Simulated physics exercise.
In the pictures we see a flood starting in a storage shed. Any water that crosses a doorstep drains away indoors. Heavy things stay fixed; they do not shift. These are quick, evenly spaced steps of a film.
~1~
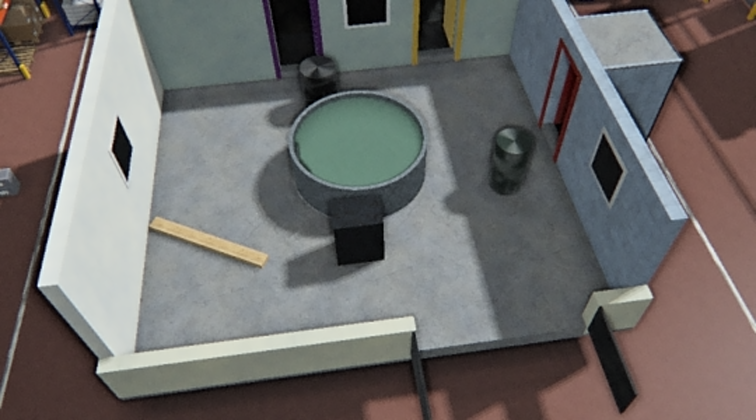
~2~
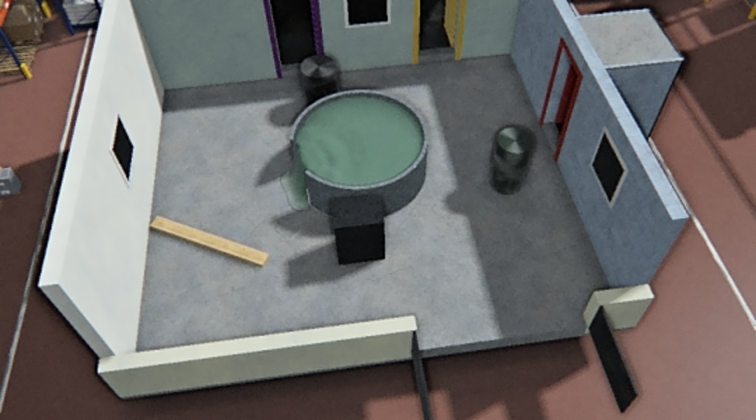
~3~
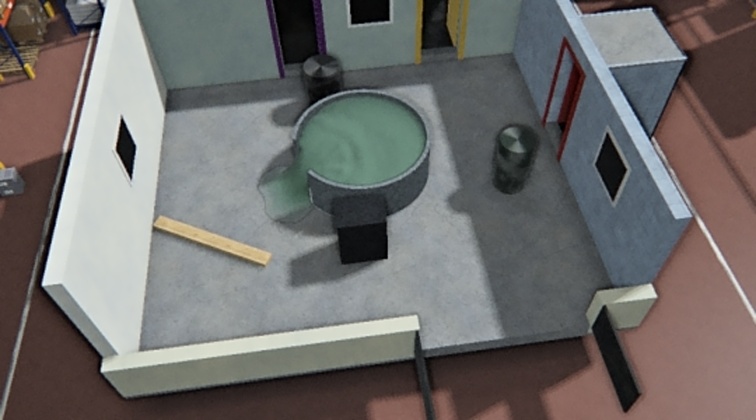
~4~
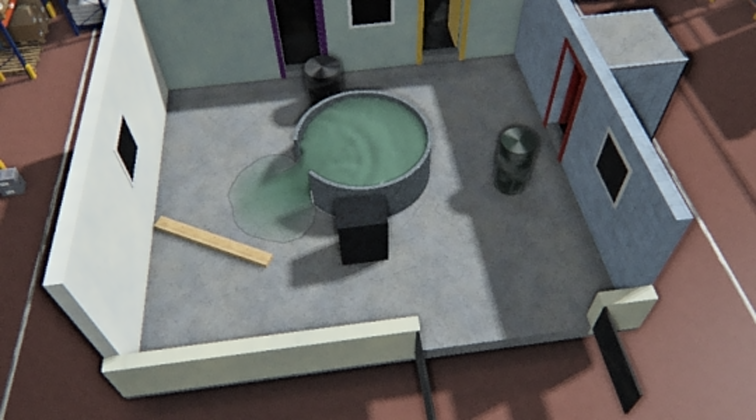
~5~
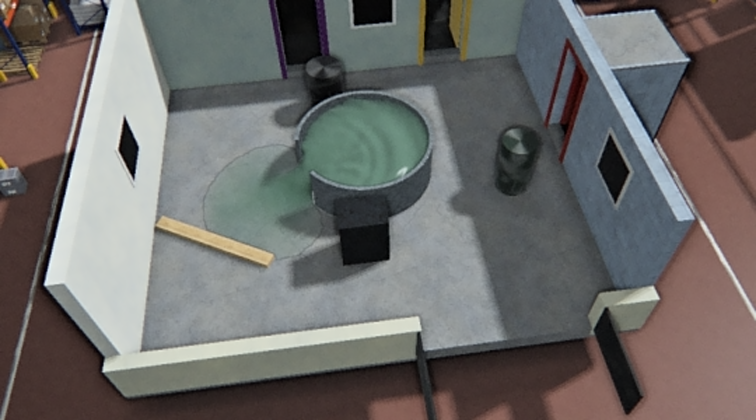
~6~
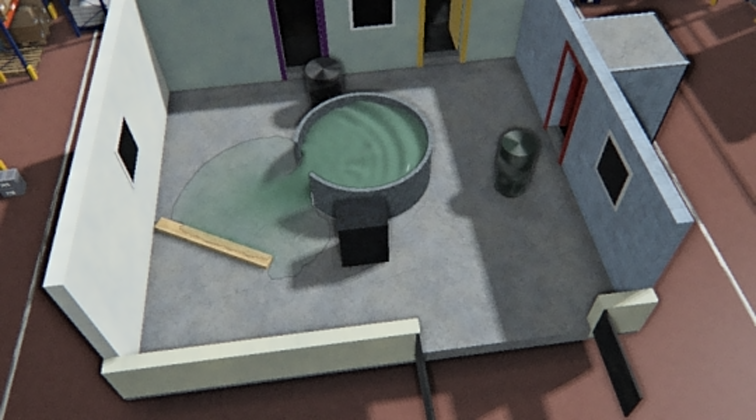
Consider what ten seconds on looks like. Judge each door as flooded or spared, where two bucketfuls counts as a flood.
The yellow door is spared, the purple door is spared, the red door is spared.
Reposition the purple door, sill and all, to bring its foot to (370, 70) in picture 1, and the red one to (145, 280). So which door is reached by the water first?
The red one.
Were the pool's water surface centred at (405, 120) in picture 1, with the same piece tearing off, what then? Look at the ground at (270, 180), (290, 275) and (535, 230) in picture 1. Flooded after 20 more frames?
Going through the three places: In the spill, in the spill, out of reach.
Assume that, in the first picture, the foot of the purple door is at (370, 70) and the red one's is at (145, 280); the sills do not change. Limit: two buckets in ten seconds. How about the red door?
Note: Red door lets too much through.
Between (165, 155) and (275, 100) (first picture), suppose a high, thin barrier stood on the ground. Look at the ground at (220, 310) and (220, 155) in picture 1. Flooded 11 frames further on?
Going in the order asked: Inundated, inundated.
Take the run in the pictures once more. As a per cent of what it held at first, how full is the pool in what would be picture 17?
About 62 per cent.
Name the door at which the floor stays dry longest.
The one in red.
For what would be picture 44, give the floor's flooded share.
Close to 75 in a hundred, I think.
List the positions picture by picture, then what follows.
The first picture shows the pool at (358, 140) is whole and still.
In the second picture, the front is at (308, 207), out from the gap at (300, 176).
In the third picture, the front is at (270, 212), out from the gap at (303, 178).
In the fourth picture, water pours out at (304, 179) and has run to (243, 226).
In the fifth picture, water pours out at (306, 179) and has run to (212, 230).
In the sixth picture, the front is at (177, 225), out from the gap at (305, 181).
A moment on, water covers 25 % of the floor; the yellow door not reached, the purple door not reached, the red door not reached.
Next, water covers 30 % of the floor; the yellow door not reached, the purple door not reached, the red door not reached.
Then, water covers 35 % of the floor; the yellow door not reached, the purple door wet at the sill, nothing in, the red door not reached.
Later, water covers 75 % of the floor; the yellow door wet at the sill, nothing in, the purple door wet at the sill, nothing in, the red door not reached.
In the end, water covers 95 % of the floor; the yellow door wet at the sill, nothing in, the purple door wet at the sill, nothing in, the red door wet at the sill, nothing in.
